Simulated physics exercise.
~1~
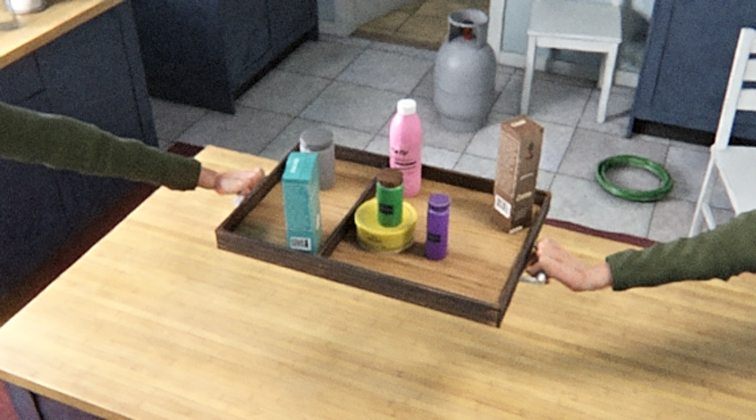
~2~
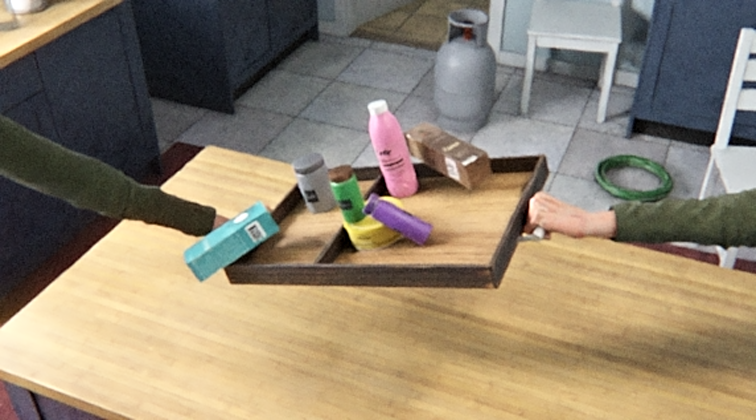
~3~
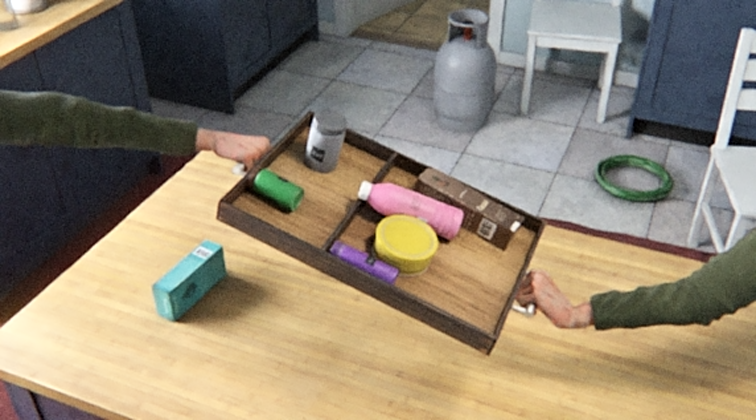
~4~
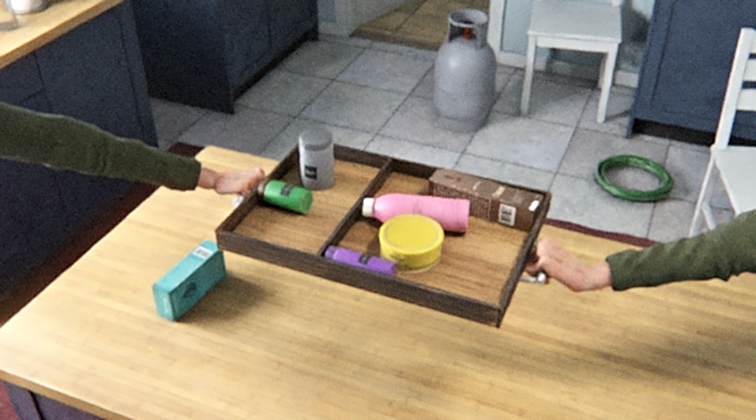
In this clip, two hands tilt a wooden tray of containers left, then right, then level it; the turquoise packet drops onto the table, while the green and purple shakers, brown carton and pink bottle end toppled on the tray, the yellow tub and grey jar still upright.
